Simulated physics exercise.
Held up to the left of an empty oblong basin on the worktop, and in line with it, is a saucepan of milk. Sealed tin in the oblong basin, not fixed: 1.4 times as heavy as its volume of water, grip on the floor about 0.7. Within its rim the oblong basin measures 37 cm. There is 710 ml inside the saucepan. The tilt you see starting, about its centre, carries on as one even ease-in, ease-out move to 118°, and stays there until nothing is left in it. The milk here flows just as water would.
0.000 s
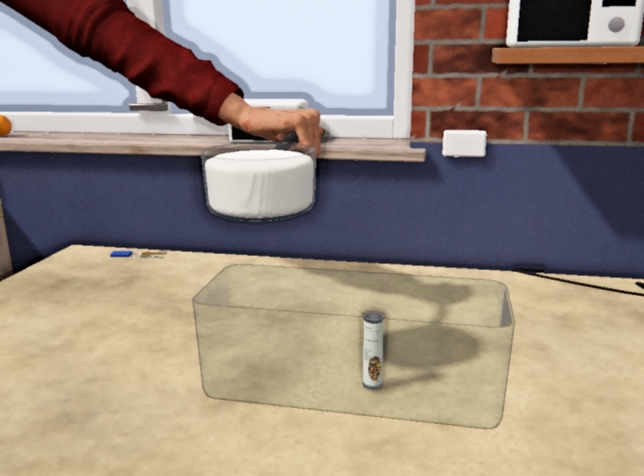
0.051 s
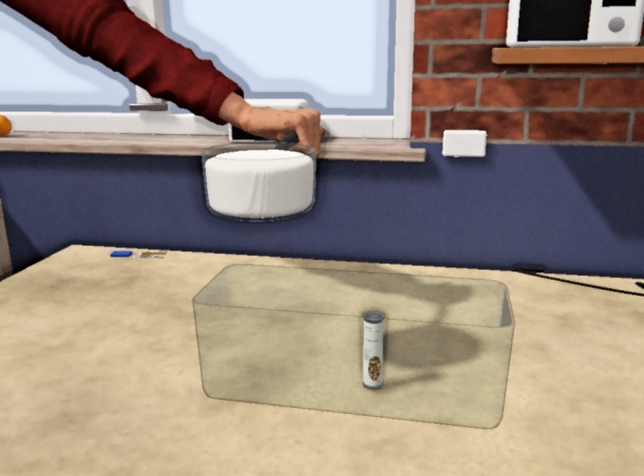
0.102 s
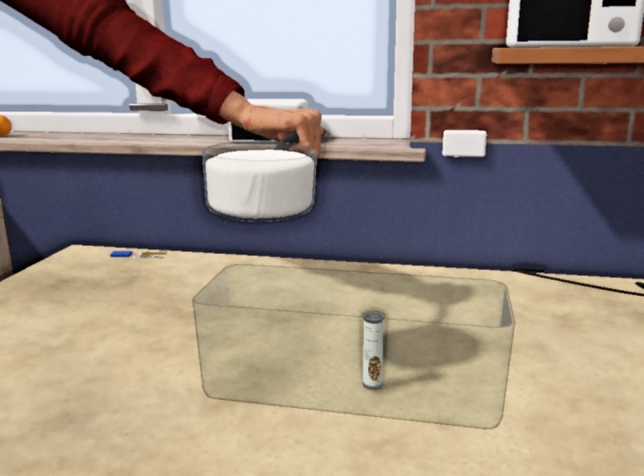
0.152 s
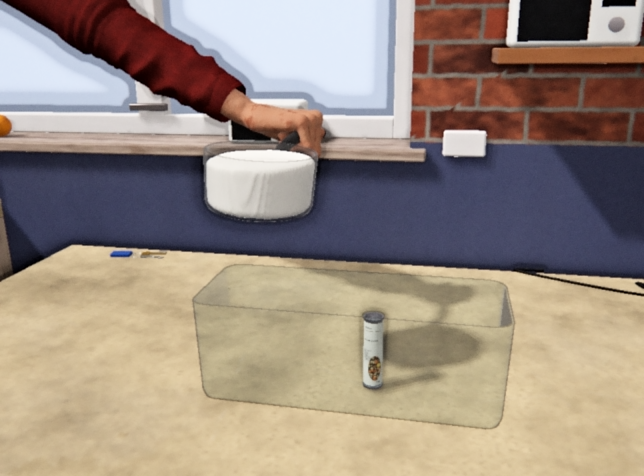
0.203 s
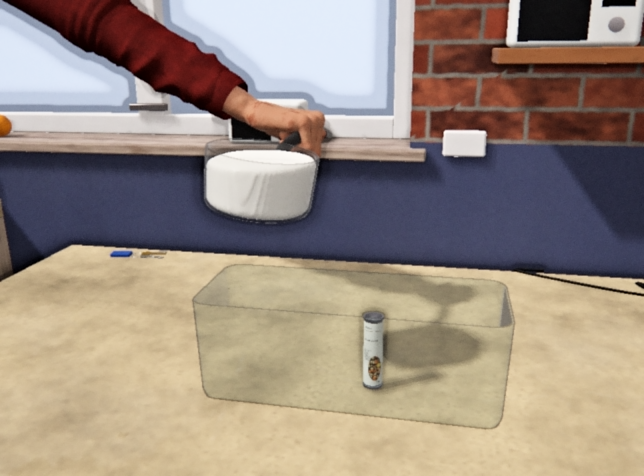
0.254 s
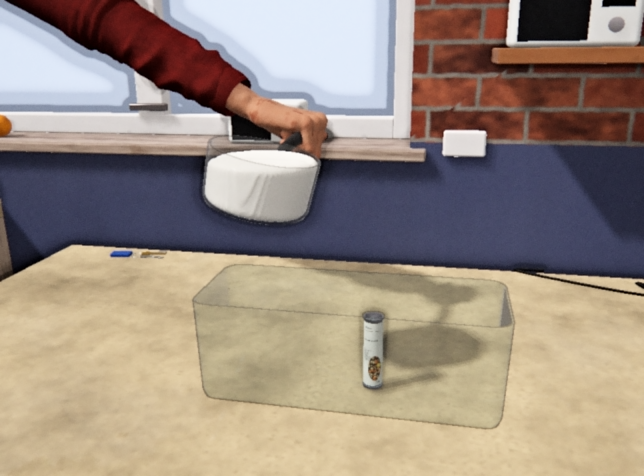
A saucepan of white milk, held by a hand in a dark red sleeve above and to the left of a clear oblong basin, hangs level at first. The hand then tilts it slightly to the right, slowly, then a little faster, while the basin and the small tin stay still.
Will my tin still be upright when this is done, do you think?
It will stay erect.
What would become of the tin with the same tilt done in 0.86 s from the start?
Then the tin tumbles.
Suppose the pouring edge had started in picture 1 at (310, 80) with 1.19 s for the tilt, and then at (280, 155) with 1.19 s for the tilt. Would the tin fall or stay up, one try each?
Run one: It tumbles. Run two: It does not tip.
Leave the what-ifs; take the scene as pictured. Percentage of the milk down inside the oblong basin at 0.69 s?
About 20 per cent.
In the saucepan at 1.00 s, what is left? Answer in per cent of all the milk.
Remaining share: Approx. 4 %.
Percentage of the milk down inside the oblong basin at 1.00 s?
88 per cent or thereabouts.
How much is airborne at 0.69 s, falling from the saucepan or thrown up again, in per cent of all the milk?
Estimate: Some 34 % of the total.
Then, 0.69 s in, the tilt is 73° and 46 per cent is still to pour; the tin stands where it began.
Then, 1.00 s in, the tilt is 111° and 4 per cent is still to pour; the tin stands where it began.
Then, 1.33 s in, the tilt is 118° and 0 per cent is still to pour; the tin stands where it began.
Then, 1.69 s in, the tilt is 118° and 0 per cent is still to pour; the tin stands where it began.
Finally, the tin stands where it began.
